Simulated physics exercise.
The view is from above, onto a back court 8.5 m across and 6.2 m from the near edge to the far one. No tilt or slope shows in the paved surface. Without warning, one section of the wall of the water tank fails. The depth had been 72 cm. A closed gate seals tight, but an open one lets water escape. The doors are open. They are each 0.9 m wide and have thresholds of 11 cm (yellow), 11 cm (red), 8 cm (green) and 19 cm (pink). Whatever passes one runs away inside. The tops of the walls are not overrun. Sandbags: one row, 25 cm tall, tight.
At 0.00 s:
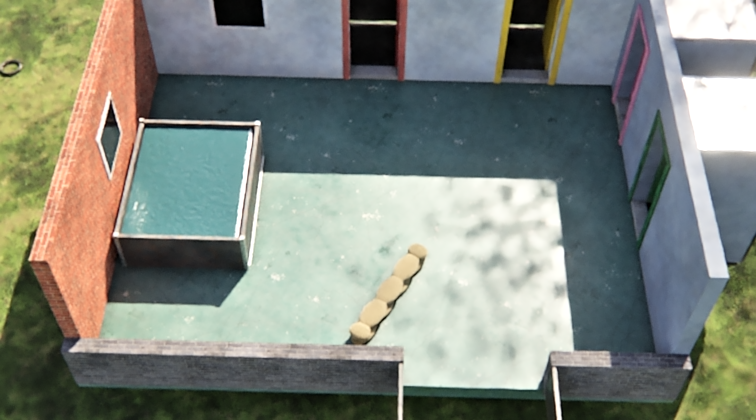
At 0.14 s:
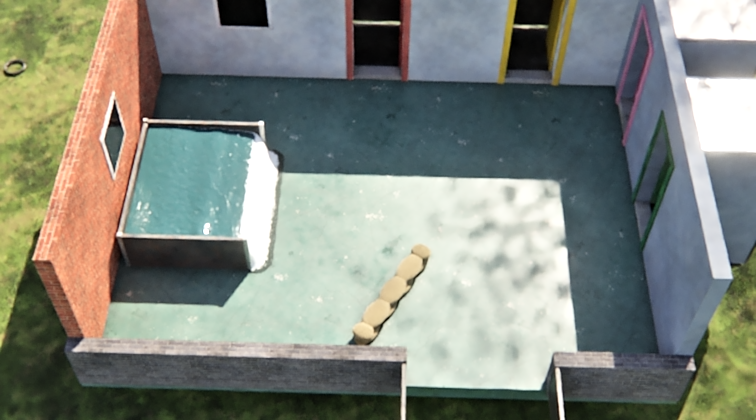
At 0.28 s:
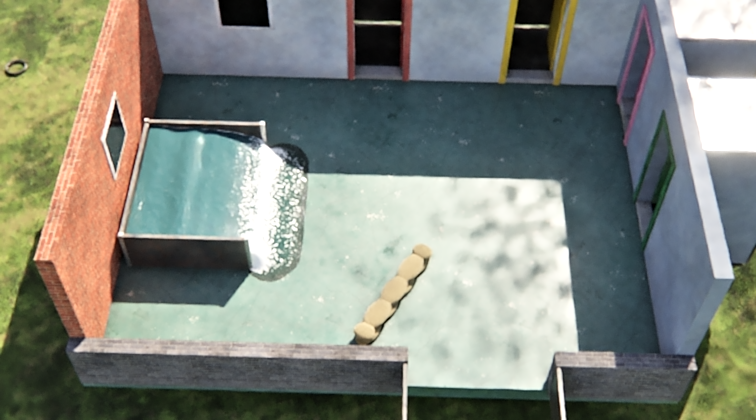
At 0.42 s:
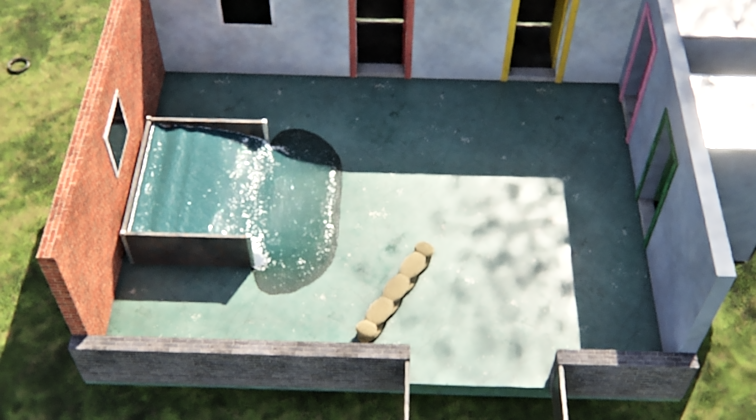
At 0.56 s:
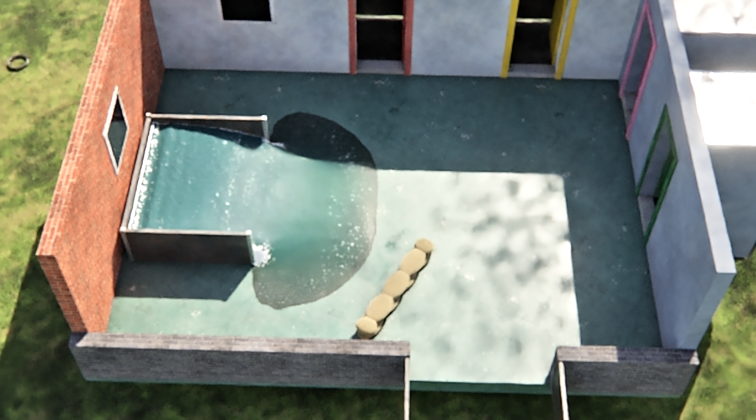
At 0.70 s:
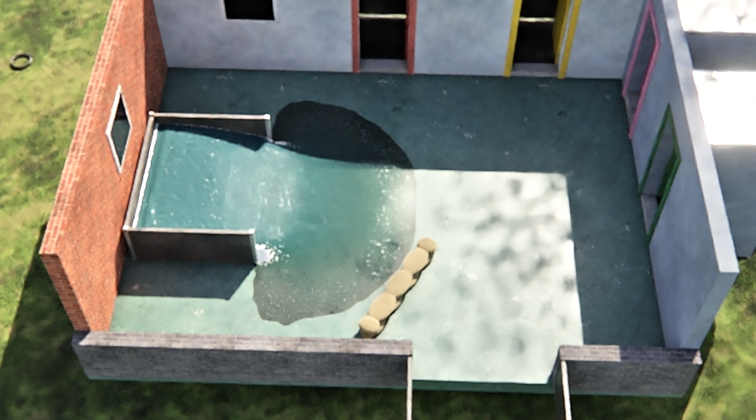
Water burst out of the right side of a raised tank by the brick wall and spread across the courtyard floor in a widening rounded sheet, reaching the upper end of a short row of sandbags.
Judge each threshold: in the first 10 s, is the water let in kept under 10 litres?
In the end yellow door: Past the set amount, red door: Under the set amount, green door: Past the set amount, pink door: Past the set amount.
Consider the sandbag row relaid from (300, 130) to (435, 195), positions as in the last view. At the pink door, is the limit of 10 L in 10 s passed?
Then, for the pink door, it's lower.
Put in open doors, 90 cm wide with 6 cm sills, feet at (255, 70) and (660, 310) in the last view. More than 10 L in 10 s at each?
Within it, exceeded.
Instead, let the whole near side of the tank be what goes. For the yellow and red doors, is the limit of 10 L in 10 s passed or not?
So yellow ends up short of it and red ends up short of it.
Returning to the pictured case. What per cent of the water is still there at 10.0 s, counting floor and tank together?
It comes to near 86 per cent.
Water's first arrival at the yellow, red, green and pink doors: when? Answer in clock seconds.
Arrival times: Yellow 2.2 seconds, red 1.5 seconds, green 1.8 seconds, pink 2.4 seconds.
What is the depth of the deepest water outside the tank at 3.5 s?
40 cm or so.
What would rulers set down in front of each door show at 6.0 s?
Yellow 14 cm, red 4 cm, green 11 cm, pink 12 cm.
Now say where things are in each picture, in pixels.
In the first picture, still water, 72 cm deep, in the water tank at (191, 180).
In the second picture, the front is at (268, 152), 1.3 m from the gap at (255, 201); 0.4 m2 of floor is under water; 72 cm left at the back of the water tank.
In the third picture, the front is at (287, 147), 1.4 m from the gap at (256, 201); 1.6 m2 of floor is under water; 72 cm left at the back of the water tank.
In the fourth picture, water pours out at (259, 200) and has run 1.8 m, to (313, 138); typically 11 cm deep outside, 67 cm at the water tank's back.
In the fifth picture, water pours out at (258, 197) and has run 2.1 m, to (331, 125); typically 9 cm deep outside, 61 cm at the water tank's back.
In the sixth picture, water pours out at (261, 196) and has run 2.6 m, to (406, 165); typically 7 cm deep outside, 62 cm at the water tank's back.
After 1.4 s water covers 40 % of the floor and is deepest (36 cm) near (416, 247); yellow door not reached, red door not reached, green door not reached, pink door not reached.
After 2.2 s water covers 60 % of the floor and is deepest (32 cm) near (405, 265); yellow door not reached, red door 9 cm at the sill, 0 L in, green door 14 cm at the sill, 24 L in, pink door not reached.
After 3.5 s water covers 75 % of the floor and is deepest (40 cm) near (620, 79); yellow door 10 cm at the sill, 0 L in, red door 6 cm at the sill, 0 L in, green door 20 cm at the sill, 137 L in, pink door 28 cm at the sill, 3 L in.
After 6.0 s water covers 80 % of the floor and is deepest (14 cm) near (514, 76); yellow door 14 cm at the sill, 37 L in, red door 4 cm at the sill, 0 L in, green door 11 cm at the sill, 191 L in, pink door 12 cm at the sill, 38 L in.
After 10.0 s water covers 95 % of the floor and is deepest (10 cm) near (415, 364); yellow door 5 cm at the sill, 42 L in, red door 5 cm at the sill, 0 L in, green door 5 cm at the sill, 196 L in, pink door 5 cm at the sill, 38 L in.
